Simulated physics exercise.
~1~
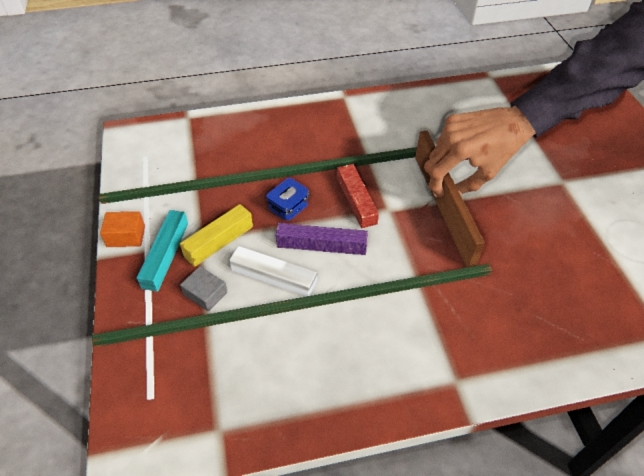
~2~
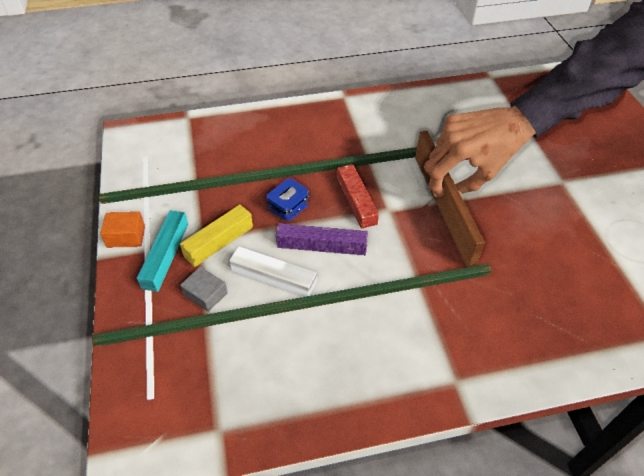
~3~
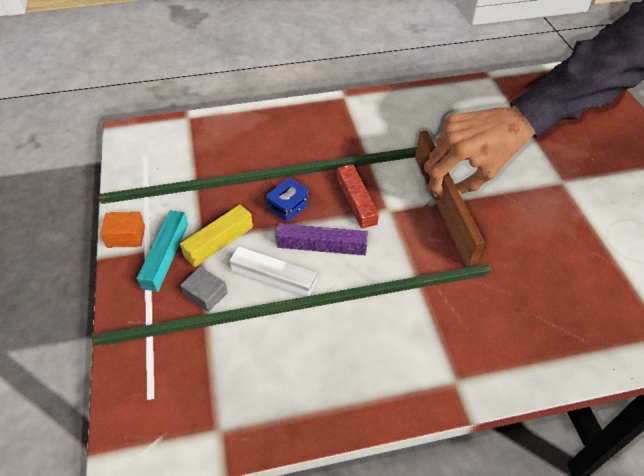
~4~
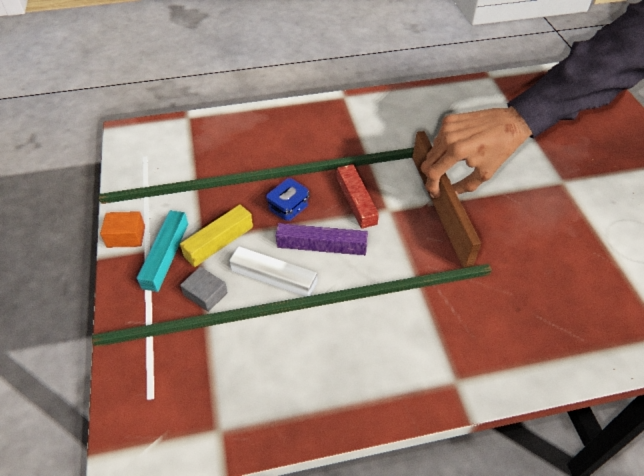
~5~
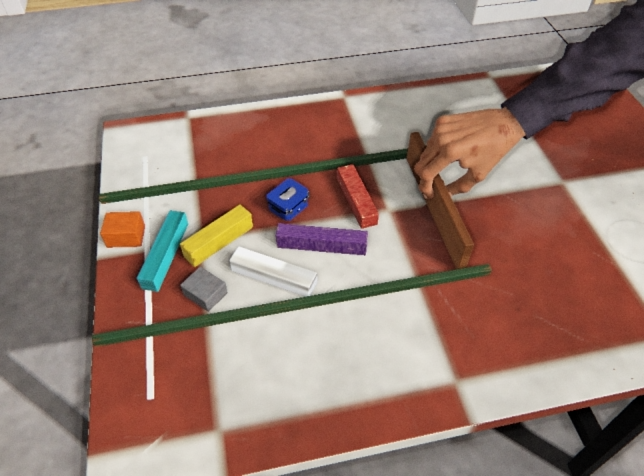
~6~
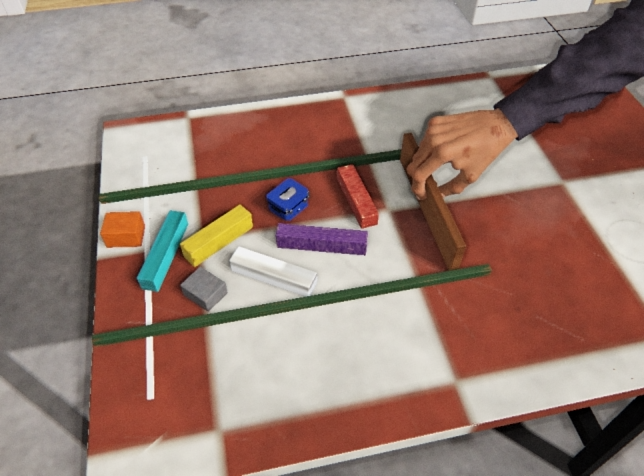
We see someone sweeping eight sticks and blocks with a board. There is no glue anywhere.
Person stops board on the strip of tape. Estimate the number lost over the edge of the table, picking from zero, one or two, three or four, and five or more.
What drops is a group of three or four.
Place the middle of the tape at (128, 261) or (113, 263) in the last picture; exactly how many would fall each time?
5 and 7 down on the floor.
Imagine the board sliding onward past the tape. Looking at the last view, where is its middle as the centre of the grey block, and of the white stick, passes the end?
The middle is at (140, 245) when it's the grey block, and at (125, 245) when it's the white stick.
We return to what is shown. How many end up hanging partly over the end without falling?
In total, 4 of them.
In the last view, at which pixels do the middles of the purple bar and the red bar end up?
They end up close to (113, 259) and (136, 229).
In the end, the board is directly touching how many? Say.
The number is 3.
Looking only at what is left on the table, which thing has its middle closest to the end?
The grey block is it.
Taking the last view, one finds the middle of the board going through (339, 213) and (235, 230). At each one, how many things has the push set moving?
One spot: 2. Other spot: 8.
A little later, none off yet; orange block at rest near (124, 230); turquoise stick at rest near (164, 250); grey block at rest near (204, 289).
When it is over, the number that fall off is three or four; down, yellow bar, turquoise stick and orange block.
